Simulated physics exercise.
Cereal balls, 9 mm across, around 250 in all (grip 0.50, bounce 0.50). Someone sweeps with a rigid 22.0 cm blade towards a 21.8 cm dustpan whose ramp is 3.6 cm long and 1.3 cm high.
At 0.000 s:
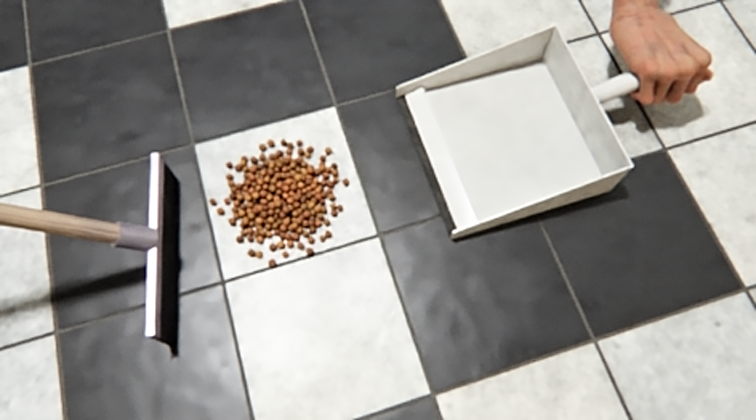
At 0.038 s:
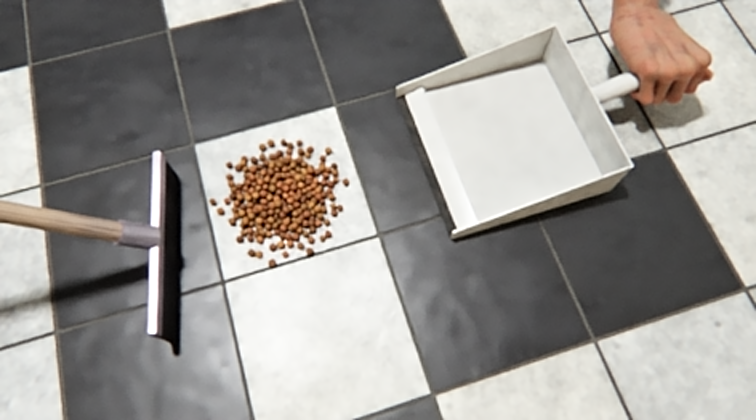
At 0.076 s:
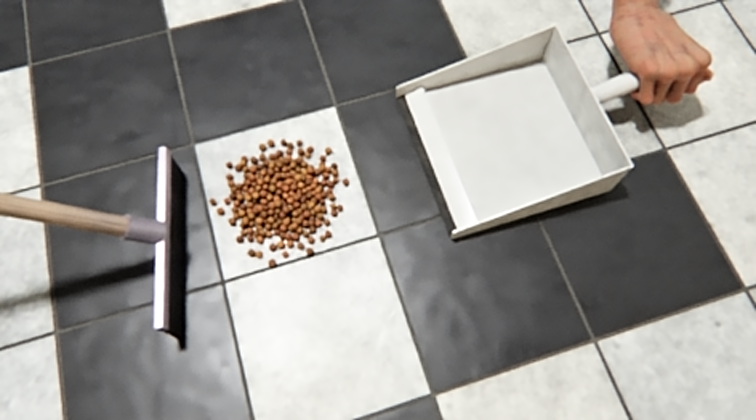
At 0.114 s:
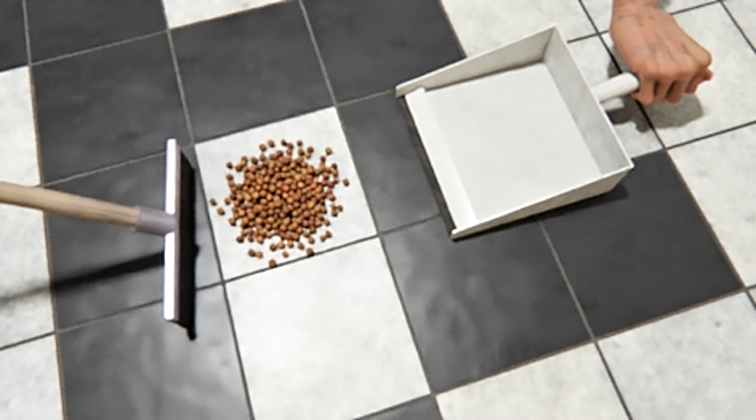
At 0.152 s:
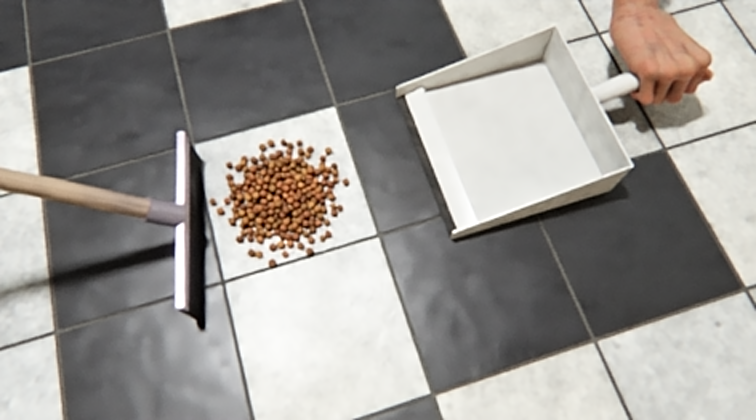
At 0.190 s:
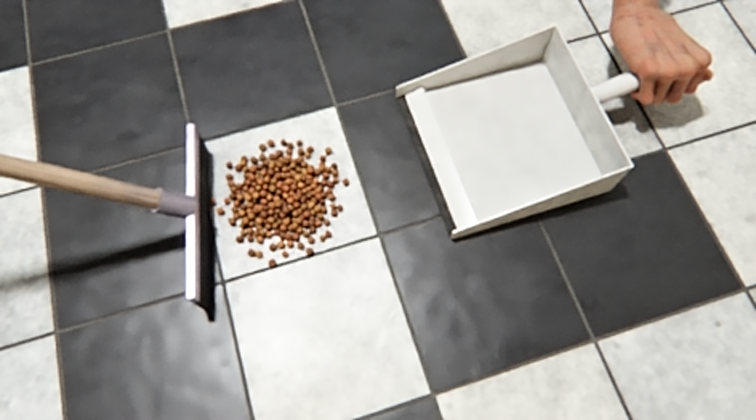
A wooden-handled floor sweeper slides right across checkered tiles to the edge of brown balls.
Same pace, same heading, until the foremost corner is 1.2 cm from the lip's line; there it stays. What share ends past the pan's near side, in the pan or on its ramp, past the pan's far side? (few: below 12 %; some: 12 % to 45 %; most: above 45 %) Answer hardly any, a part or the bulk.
Near side: Hardly any, pan: Hardly any, far side: A part.
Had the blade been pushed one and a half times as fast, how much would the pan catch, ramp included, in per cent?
Then about 5 per cent.
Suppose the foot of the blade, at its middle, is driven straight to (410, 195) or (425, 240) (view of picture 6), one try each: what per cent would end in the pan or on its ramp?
Some 40 and 30 per cent.
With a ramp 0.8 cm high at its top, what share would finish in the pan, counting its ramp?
Then about 5 per cent.
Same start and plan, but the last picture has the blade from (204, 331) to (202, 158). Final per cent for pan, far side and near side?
Pan 30, far 0, near 10.
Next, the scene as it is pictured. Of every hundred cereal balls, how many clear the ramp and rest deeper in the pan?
Some 0 per cent.
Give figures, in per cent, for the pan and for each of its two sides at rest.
Near side 0; pan 5; far side 20.
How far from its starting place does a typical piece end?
Roughly 16 cm.
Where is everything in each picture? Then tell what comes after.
The first picture shows blade from (154, 334) to (158, 160), moved 0.0 cm, 0 of the pieces shifted so far; middle of the pieces at (284, 196); pan at (513, 138).
The second picture shows blade from (156, 332) to (160, 159), moved 0.3 cm, 0 of the pieces shifted so far; middle of the pieces at (284, 196).
The third picture shows blade from (162, 327) to (166, 154), moved 1.1 cm, 0 of the pieces shifted so far; middle of the pieces at (284, 196).
The fourth picture shows blade from (172, 317) to (175, 147), moved 2.5 cm, 0 of the pieces shifted so far; middle of the pieces at (284, 196).
The fifth picture shows blade from (183, 307) to (184, 139), moved 4.0 cm, 0 of the pieces shifted so far; middle of the pieces at (284, 196).
The sixth picture shows blade from (194, 298) to (194, 132), moved 5.5 cm, 0 of the pieces shifted so far; middle of the pieces at (284, 196); pan at (513, 138). Its pace works out near 0.40 m/s, heading 29 degrees away from the viewer's side.
Then, at 0.55 s, middle of the blade 16 cm from the lip; 0 % over the lip, far side 5 %, near side 0 %.
After 0.78 s, middle of the blade 8 cm from the lip; 0 % over the lip, far side 15 %, near side 0 %.
After 1.13 s, middle of the blade 3 cm from the lip; 5 % over the lip, far side 20 %, near side 0 %.
At rest (1.4 s), near side 0 %, pan 5 %, far side 20 %, in front of the lip or behind the blade 75 %.
